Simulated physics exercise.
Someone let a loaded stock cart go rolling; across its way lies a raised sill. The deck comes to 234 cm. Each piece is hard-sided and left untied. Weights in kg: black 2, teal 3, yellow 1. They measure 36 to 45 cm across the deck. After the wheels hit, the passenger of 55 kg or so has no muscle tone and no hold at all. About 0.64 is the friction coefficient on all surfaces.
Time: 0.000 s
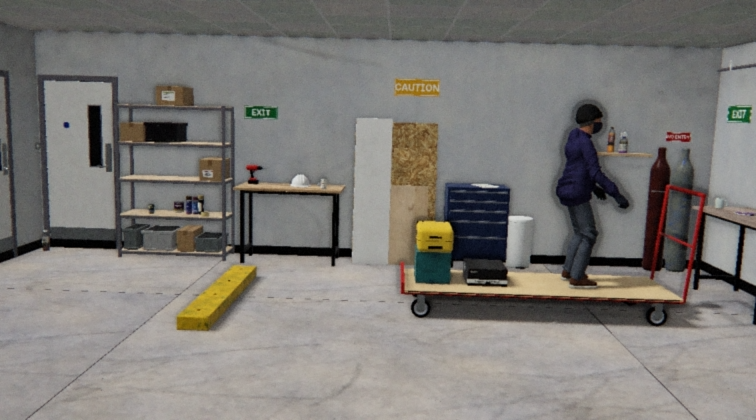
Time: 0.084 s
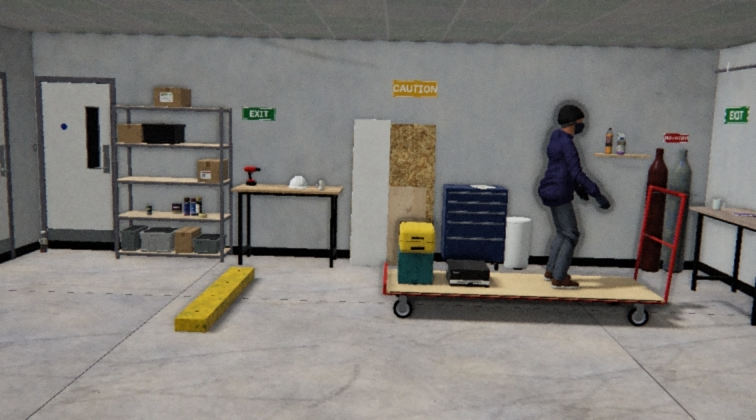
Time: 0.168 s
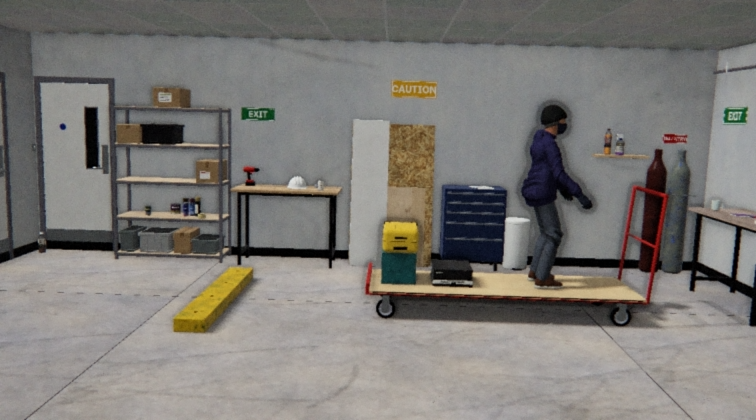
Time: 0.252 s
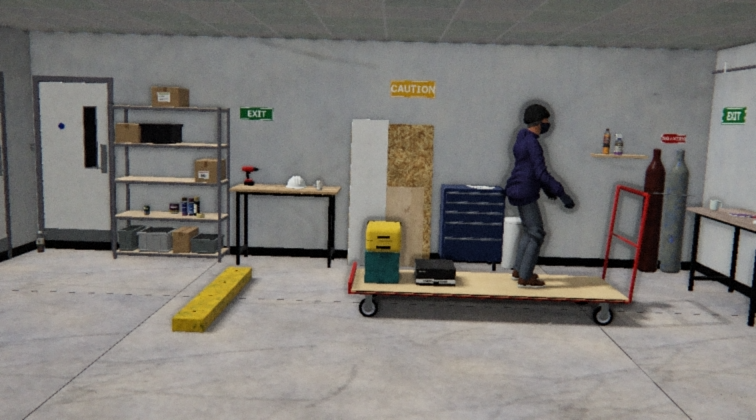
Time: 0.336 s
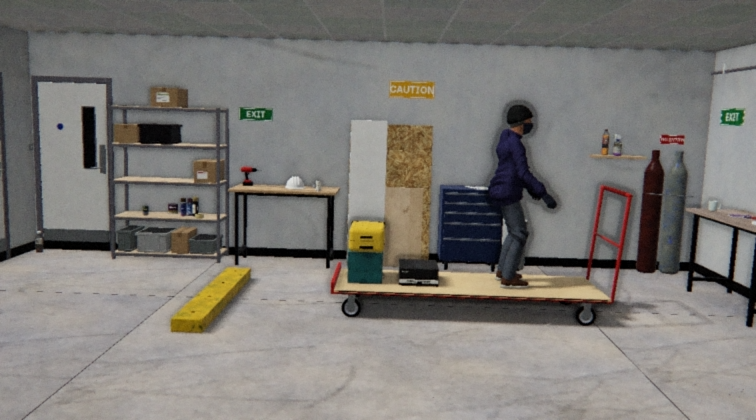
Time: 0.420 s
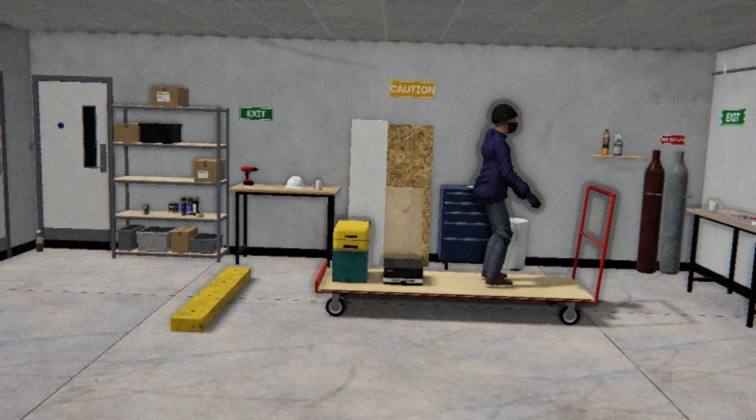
The clip opens on a masked figure in a dark cap and purple jacket standing on a long flat cart, with a yellow case stacked on a teal box near its left end. The cart rolls steadily left across the workshop floor toward a low yellow sill, the figure riding upright, facing right.
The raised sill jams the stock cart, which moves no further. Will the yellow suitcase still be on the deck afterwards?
Outcome: Over the edge.
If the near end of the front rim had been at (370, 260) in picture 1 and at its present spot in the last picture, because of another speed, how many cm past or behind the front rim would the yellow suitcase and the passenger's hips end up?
In that case yellow 20 behind, hips 110 behind.
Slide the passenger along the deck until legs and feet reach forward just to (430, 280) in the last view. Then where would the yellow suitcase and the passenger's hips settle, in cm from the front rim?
Yellow 30 past, hips 40 behind.
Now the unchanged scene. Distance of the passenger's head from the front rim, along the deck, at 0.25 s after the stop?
At that moment it sits around 120 cm behind the rim.
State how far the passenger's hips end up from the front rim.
Hips: Approx. 90 cm behind rim.
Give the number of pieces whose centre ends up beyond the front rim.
Total: 1.
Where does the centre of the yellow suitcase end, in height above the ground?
Height: Roughly 15 centimetres.
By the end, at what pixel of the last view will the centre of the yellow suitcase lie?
At about (182, 284).
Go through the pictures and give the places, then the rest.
Yellow suitcase (434, 236), teal parcel (432, 264), rim corner (403, 290); 0 cm covered, 159 to go, in the first picture.
Yellow suitcase (417, 237), teal parcel (415, 264), rim corner (385, 291); 14 cm covered, 145 to go, in the second picture.
Yellow suitcase (400, 237), teal parcel (399, 264), rim corner (367, 290); 28 cm covered, 131 to go, in the third picture.
Yellow suitcase (384, 236), teal parcel (382, 264), rim corner (350, 290); 41 cm covered, 118 to go, in the fourth picture.
Yellow suitcase (367, 236), teal parcel (366, 264), rim corner (332, 290); 55 cm covered, 104 to go, in the fifth picture.
Yellow suitcase (352, 236), teal parcel (351, 263), rim corner (316, 289); 69 cm covered, 90 to go. Speed about 1.6 m/s, in the sixth picture.
After 0.97 s the deck stops.
After 1.52 s the yellow suitcase is 12 cm past the rim, tilted 60°, near (209, 236) in the last picture's view.
After 1.97 s the yellow suitcase is 36 cm past the rim, tilted 90°, near (182, 284) in the last picture's view.
Final state at 3.3 s, past the rim, yellow suitcase; behind it, black parcel, teal parcel and the passenger's hips.
